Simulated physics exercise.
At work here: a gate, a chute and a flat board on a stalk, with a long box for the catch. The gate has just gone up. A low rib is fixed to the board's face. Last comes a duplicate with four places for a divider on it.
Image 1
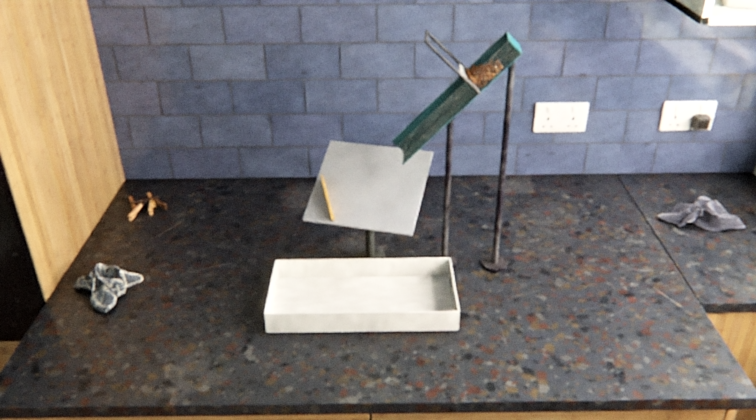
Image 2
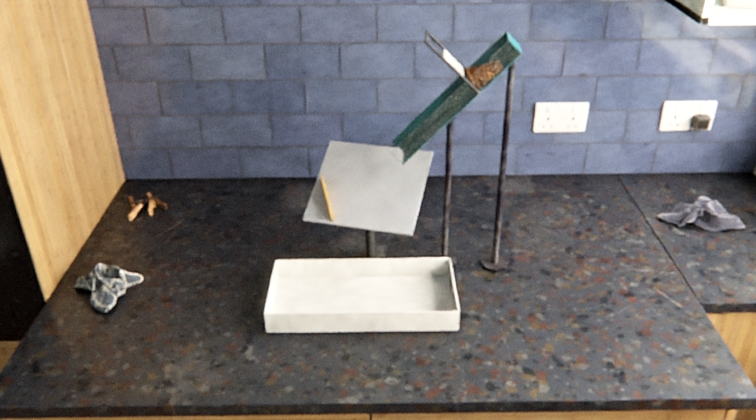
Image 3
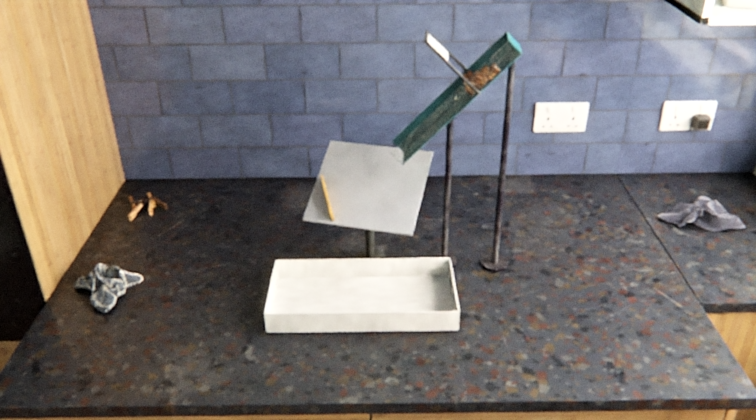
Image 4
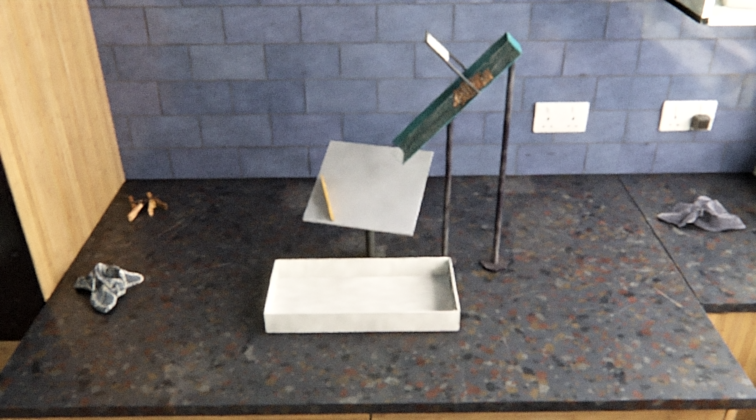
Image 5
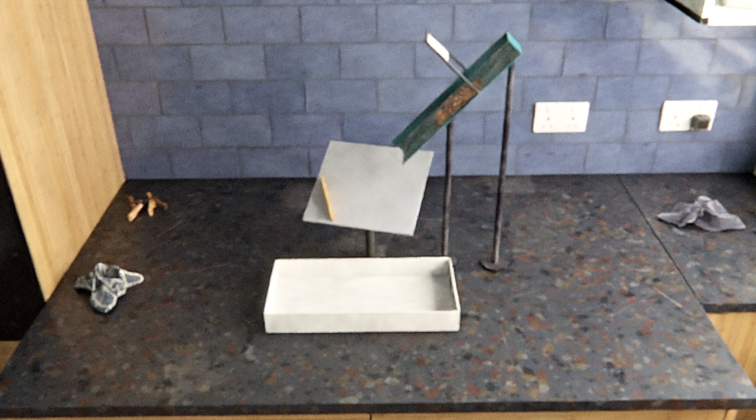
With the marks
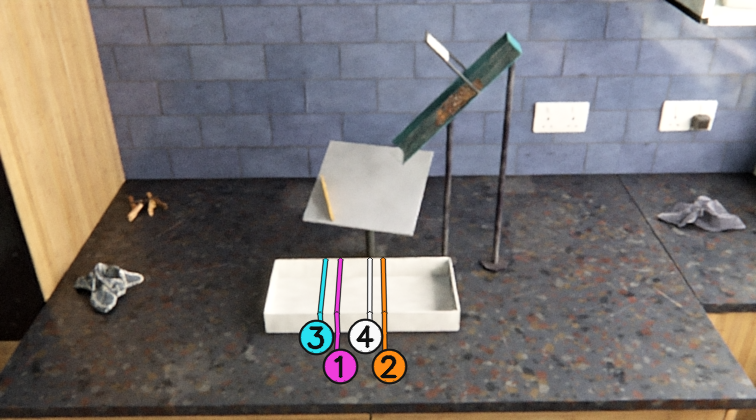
The footage shows a small gate lifting on a sloping green chute above a tilted grey board and an empty white box, after which a clump of small brown pieces slides partway down the chute toward the lower left.
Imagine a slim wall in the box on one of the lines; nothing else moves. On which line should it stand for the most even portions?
The answer is line 1.
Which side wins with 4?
More lands on the left.
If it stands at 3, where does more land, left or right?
More lands on the right.
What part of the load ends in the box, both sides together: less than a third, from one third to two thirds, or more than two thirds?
More than two thirds.
On the marked copy, line 1 crosses the front rim at (336, 313); line 2 crosses the front rim at (384, 312); line 3 crosses the front rim at (320, 313); line 4 crosses the front rim at (369, 312).
With 1, of what is caught, about a third on the left of the divider, about two thirds on the right.
With 2, of what is caught, all on the left of the divider, none on the right.
With 3, of what is caught, a small part on the left of the divider, nearly all on the right.
With 4, of what is caught, nearly all on the left of the divider, a stray few on the right.
